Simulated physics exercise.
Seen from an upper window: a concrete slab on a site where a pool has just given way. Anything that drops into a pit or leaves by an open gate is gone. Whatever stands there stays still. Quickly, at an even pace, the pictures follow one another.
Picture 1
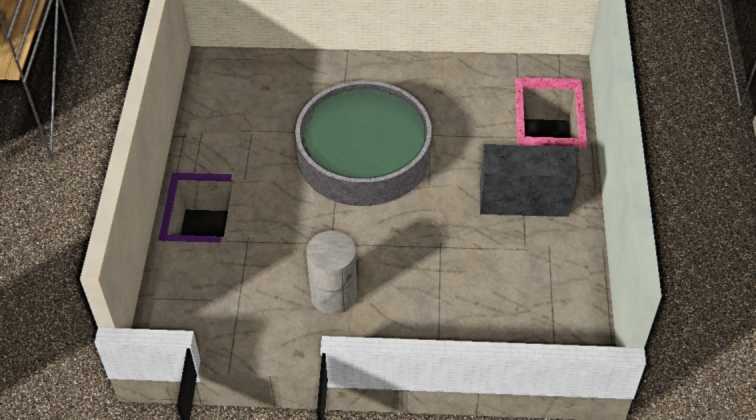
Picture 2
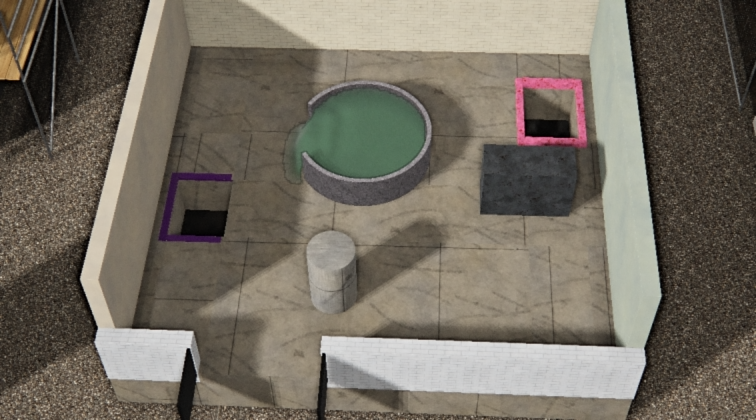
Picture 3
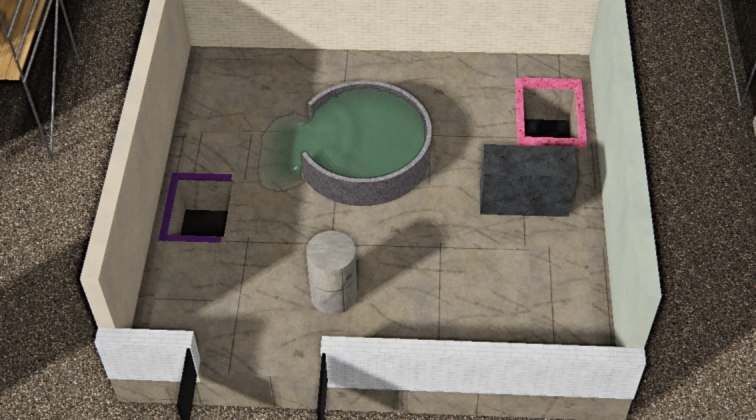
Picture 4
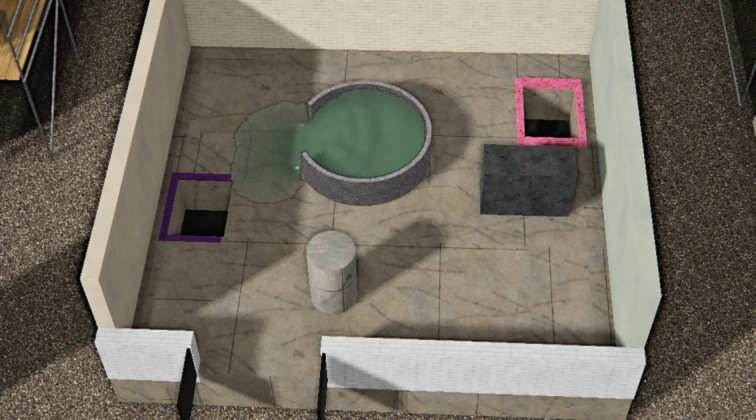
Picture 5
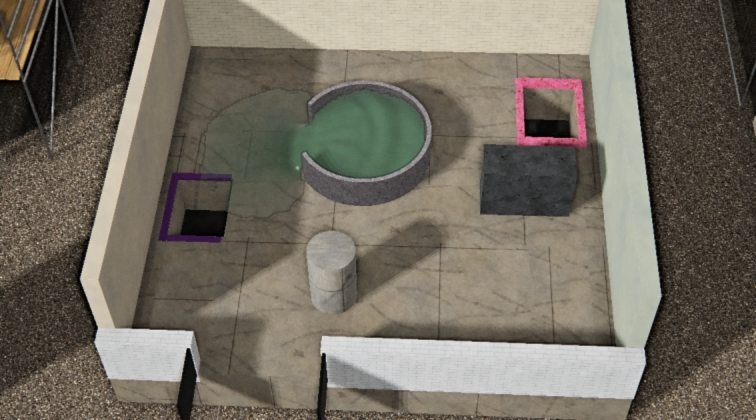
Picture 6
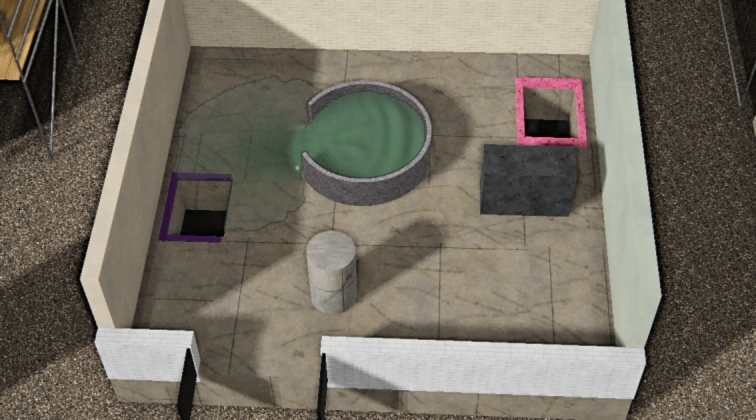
On a walled concrete slab seen from above, a round pool of green water stands whole beside a short pillar and a dark block. A gap opens in its left side and water pours out, spreading leftward across the floor in a thin, widening sheet that reaches around the purple-edged opening.
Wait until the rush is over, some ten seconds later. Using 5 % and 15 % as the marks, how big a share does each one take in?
Shares taken in: Gate - under 5 %; purple pit - over 15 %; pink pit - under 5 %.
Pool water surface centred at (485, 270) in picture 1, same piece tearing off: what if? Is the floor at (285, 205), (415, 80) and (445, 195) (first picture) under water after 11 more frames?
Spot 1 wetted, spot 2 unwetted, spot 3 unwetted.
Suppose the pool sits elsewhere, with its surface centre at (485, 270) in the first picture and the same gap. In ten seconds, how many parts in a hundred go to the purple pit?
The purple pit ends up with 25 per cent.
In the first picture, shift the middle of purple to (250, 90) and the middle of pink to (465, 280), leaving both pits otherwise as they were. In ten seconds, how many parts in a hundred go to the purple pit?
Share for purple, in per cent: 35.
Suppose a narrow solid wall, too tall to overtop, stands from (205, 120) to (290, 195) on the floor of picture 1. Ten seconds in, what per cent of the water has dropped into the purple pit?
Share, purple pit - 15 in a hundred.
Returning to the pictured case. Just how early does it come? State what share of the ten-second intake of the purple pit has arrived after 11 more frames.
By then roughly 30 percent of the ten-second total is in.
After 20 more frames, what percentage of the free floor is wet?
About 25 %.
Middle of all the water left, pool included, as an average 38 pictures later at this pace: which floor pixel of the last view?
My pick is pixel (306, 129).
A moment on, water covers 15 % of the floor; the gate 0 %, the purple pit 5 %, the pink pit 0 %.
Next, water covers 20 % of the floor; the gate 0 %, the purple pit 12 %, the pink pit 0 %.
Then, water covers 25 % of the floor; the gate 0 %, the purple pit 22 %, the pink pit 0 %.
Later, water covers 40 % of the floor; the gate 0 %, the purple pit 33 %, the pink pit 0 %.
In the end, water covers 50 % of the floor; the gate 0 %, the purple pit 43 %, the pink pit 0 %.
